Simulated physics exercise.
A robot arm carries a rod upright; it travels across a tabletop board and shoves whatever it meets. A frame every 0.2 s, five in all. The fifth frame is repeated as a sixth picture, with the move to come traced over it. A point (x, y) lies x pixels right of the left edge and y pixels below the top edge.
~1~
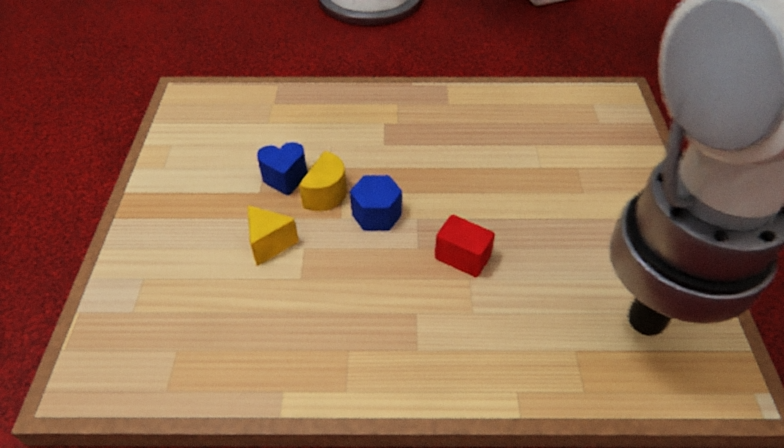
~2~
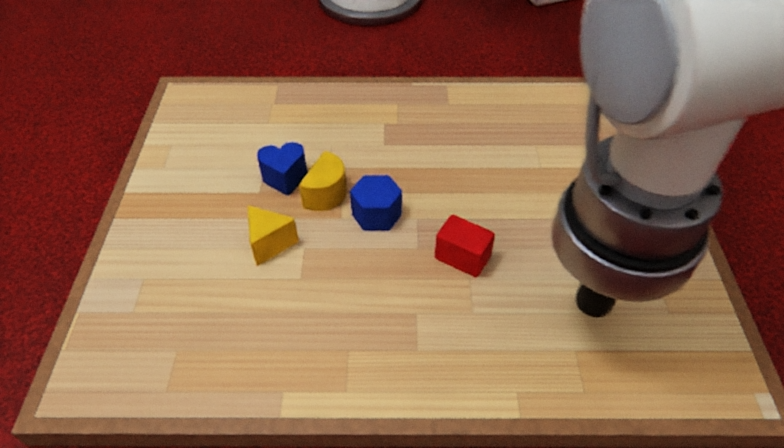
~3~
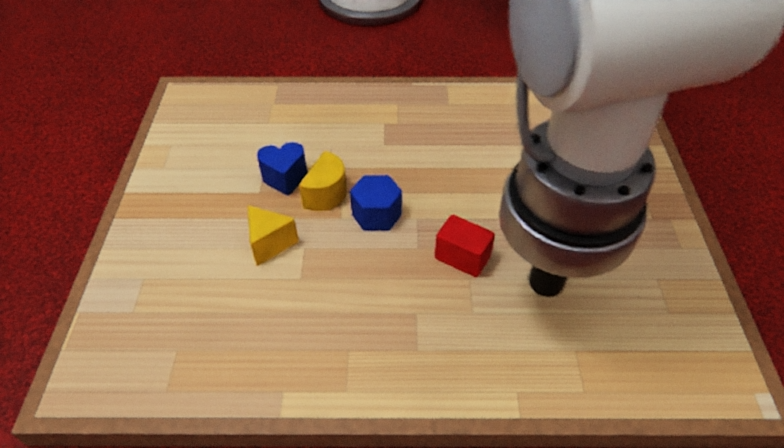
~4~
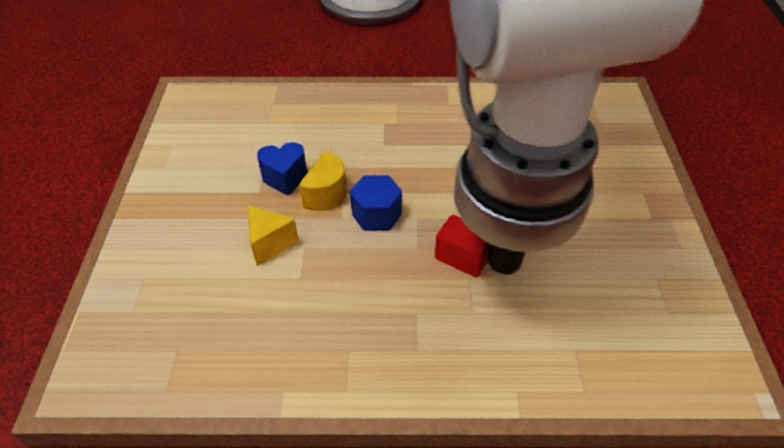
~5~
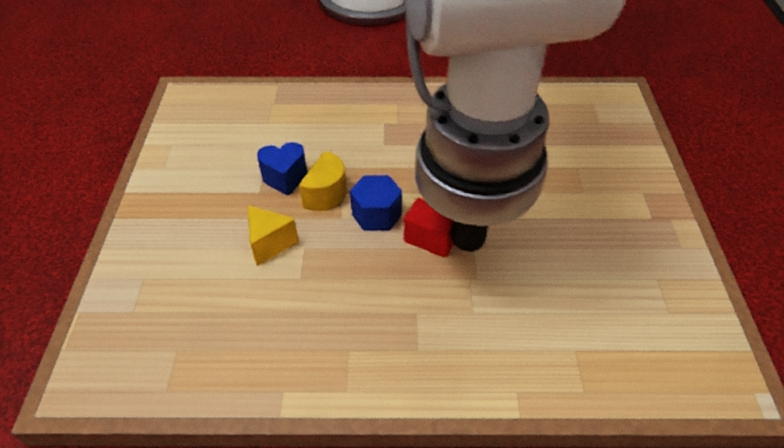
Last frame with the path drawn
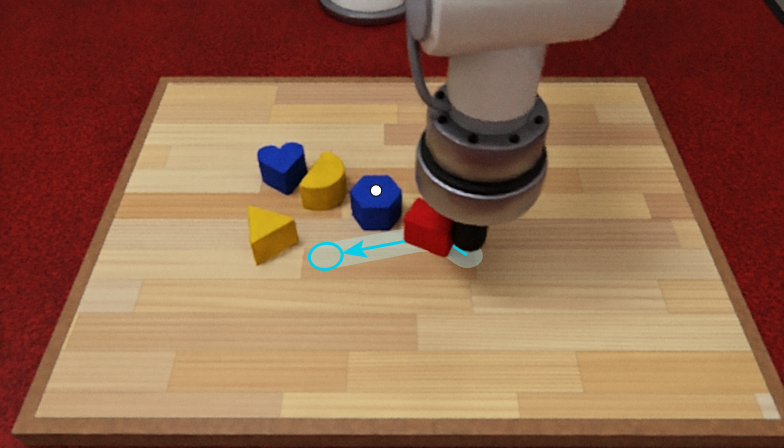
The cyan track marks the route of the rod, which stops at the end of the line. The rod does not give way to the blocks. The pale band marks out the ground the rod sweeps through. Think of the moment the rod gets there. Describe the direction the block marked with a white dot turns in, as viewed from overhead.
Clockwise, looking down.
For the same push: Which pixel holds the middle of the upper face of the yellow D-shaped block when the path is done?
Answer: (294, 144).
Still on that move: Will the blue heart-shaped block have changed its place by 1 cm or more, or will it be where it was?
The blue heart-shaped block is moved.
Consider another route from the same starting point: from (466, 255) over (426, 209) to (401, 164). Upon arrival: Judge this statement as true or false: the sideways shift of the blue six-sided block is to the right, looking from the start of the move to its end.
It is false.
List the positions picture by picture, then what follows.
Tip of the rod at (646, 321), middles of tops, blue heart-shaped block at (281, 155), yellow D-shaped block at (324, 171), blue six-sided block at (376, 191), red oblong at (466, 234), in the first frame.
Rod at (593, 303), nothing pushed, in the second frame.
Rod at (546, 284), nothing pushed, in the third frame.
Rod at (504, 262), nothing pushed, in the fourth frame.
Rod at (468, 240), blue heart-shaped block at (281, 155), yellow D-shaped block at (324, 171), blue six-sided block at (376, 191), red oblong at (433, 215), in the fifth frame.
The line goes from (466, 255) by way of (422, 239) and (374, 247) to (326, 256); the dot is on the blue six-sided block.
What follows on the original path. One third of the way, rod at (422, 224); yellow D-shaped block at (314, 166); blue six-sided block at (350, 180); red oblong at (389, 198).
Two thirds of the way, rod at (374, 233); blue heart-shaped block at (267, 145); yellow D-shaped block at (296, 152); blue six-sided block at (326, 172), turned 25° clockwise; red oblong at (348, 200), turned 30° clockwise.
At the end, rod at (324, 242); blue heart-shaped block at (263, 142), turned 15° anticlockwise; yellow D-shaped block at (294, 144); blue six-sided block at (319, 168), turned 50° clockwise; red oblong at (323, 201), turned 55° clockwise.
